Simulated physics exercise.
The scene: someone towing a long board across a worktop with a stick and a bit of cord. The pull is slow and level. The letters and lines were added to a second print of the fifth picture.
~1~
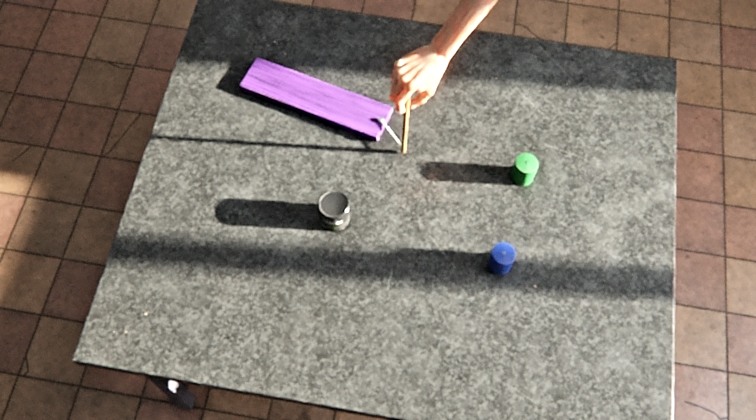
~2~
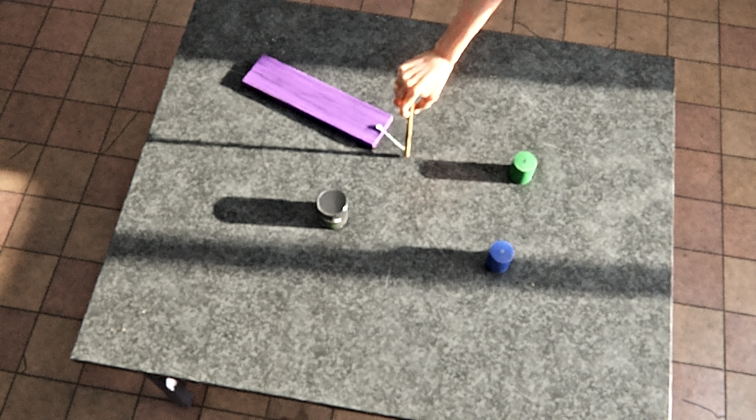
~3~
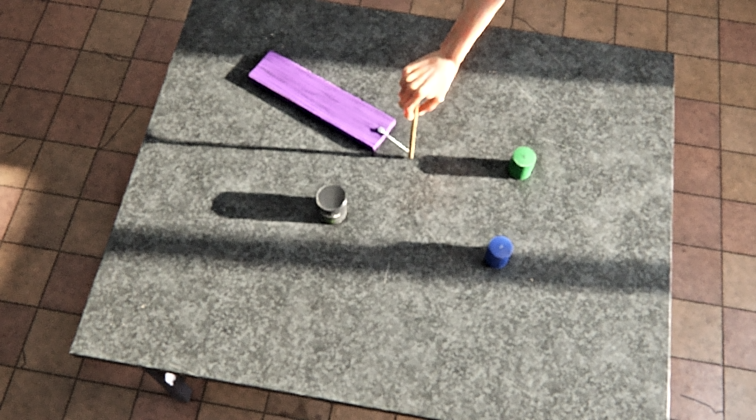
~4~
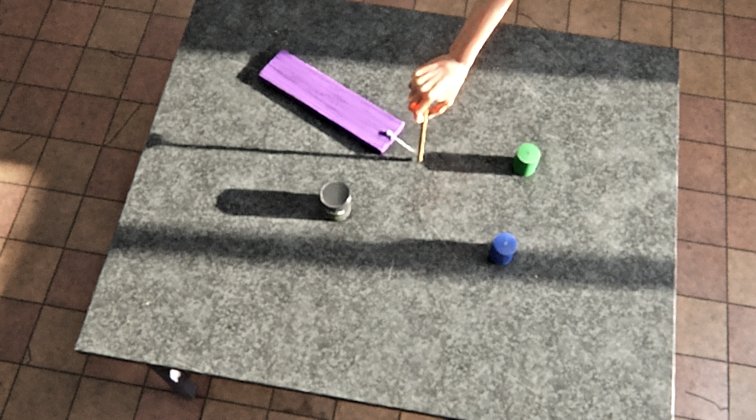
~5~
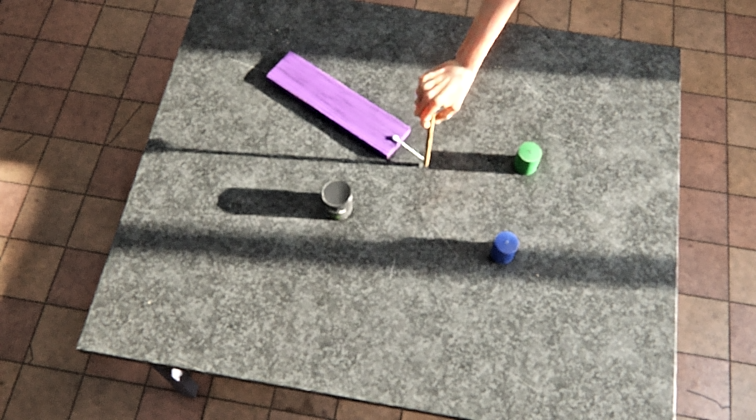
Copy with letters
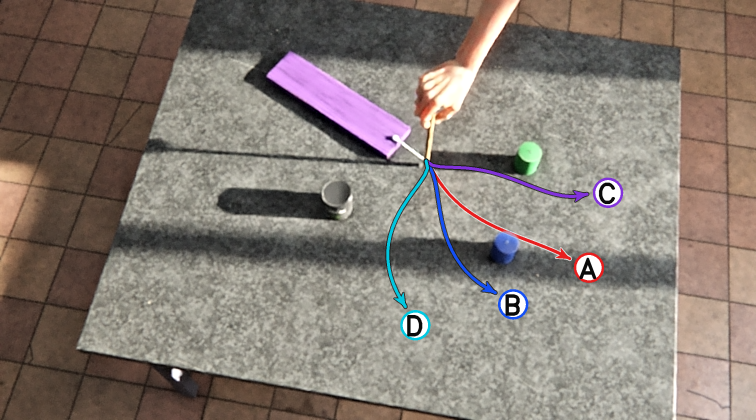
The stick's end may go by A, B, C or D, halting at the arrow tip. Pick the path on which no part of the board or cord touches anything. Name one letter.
Take B.
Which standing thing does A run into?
The blue candle.
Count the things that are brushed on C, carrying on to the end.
It touches one.
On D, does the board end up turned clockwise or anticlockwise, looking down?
On that path, clockwise.
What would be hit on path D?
It meets the black jar.
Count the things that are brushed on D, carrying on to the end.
In all, one.
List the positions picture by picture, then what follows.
In the first frame, purple board (316, 96); black jar (334, 211); blue candle (502, 259).
In the second frame, purple board (317, 98); blue candle (500, 257).
In the third frame, purple board (321, 97); black jar (332, 204).
In the fourth frame, purple board (330, 98); green candle (526, 160).
In the fifth frame, purple board (337, 101); blue candle (504, 248); green candle (527, 159); black jar (337, 200).
On the copy, A from (426, 161) via (489, 224) to (570, 259); B from (426, 161) via (446, 235) to (496, 293); C from (426, 161) via (506, 177) to (587, 194); D from (426, 161) via (392, 228) to (406, 307).
On B. First, foot of the stick (440, 211), middle of the board (367, 131).
Then, foot of the stick (458, 262), middle of the board (394, 170).
Finally, foot of the stick (497, 294), middle of the board (421, 205); nothing has been touched.
By contrast, A meets the blue candle; C meets the green candle; D meets the black jar.
